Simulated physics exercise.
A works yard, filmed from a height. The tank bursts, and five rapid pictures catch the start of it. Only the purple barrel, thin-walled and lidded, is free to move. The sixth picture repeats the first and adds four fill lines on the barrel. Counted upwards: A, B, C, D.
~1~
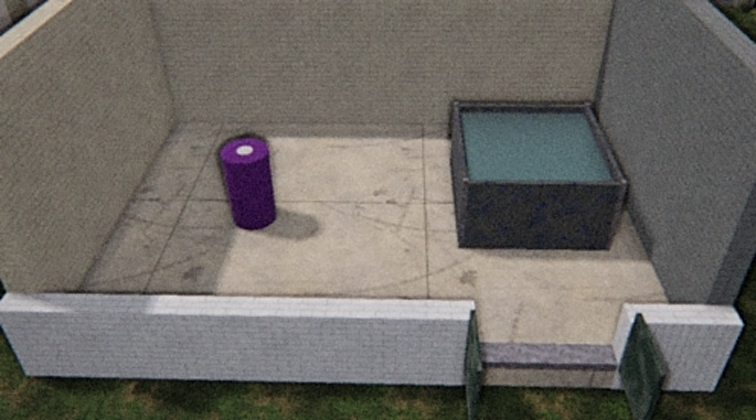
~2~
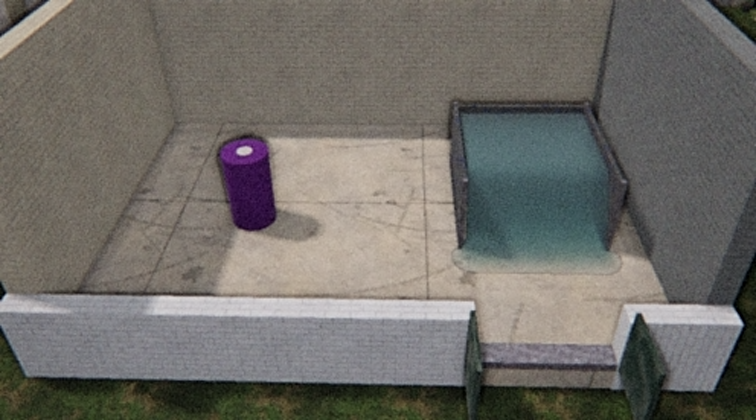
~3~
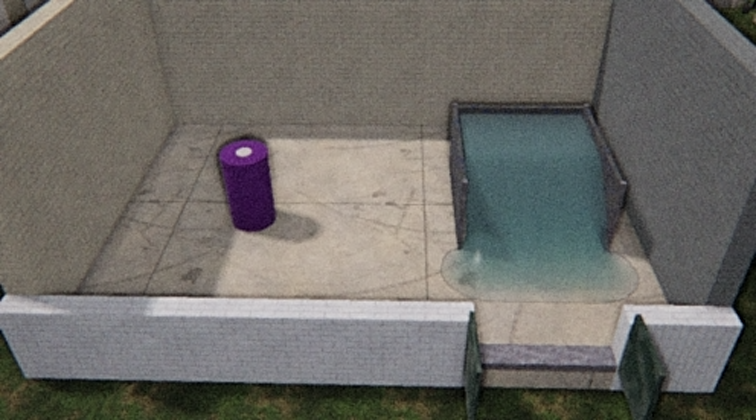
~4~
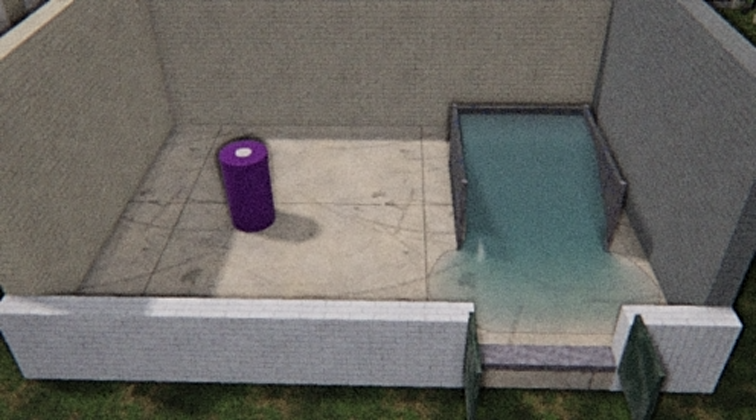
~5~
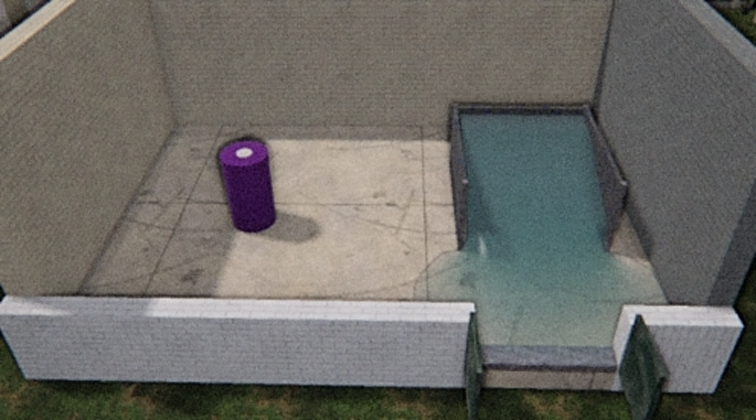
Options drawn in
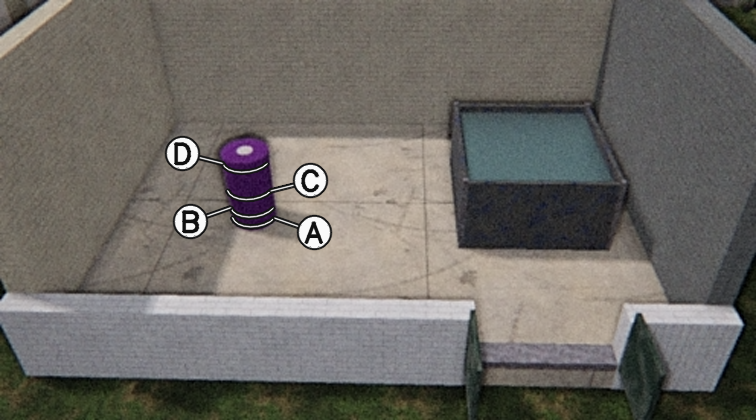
At first, a full tank of water stands at the right of a walled yard, with a purple barrel upright on the left. The tank's front side is gone and water pours out across the ground, then spreads forward to the open gate, while the barrel stays in place.
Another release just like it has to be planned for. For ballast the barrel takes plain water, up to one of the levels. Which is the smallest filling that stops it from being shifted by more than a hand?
Choose A.
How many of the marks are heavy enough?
All of them.
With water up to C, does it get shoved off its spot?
No, that is safe.
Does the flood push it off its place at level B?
No, that is safe.
On the marked copy, A at (250, 226); B at (248, 217); C at (246, 199); D at (241, 172); from the bottom up A, B, C, D.
With A, it does not move.
With B, it does not move.
With C, it does not move.
With D, it does not move.
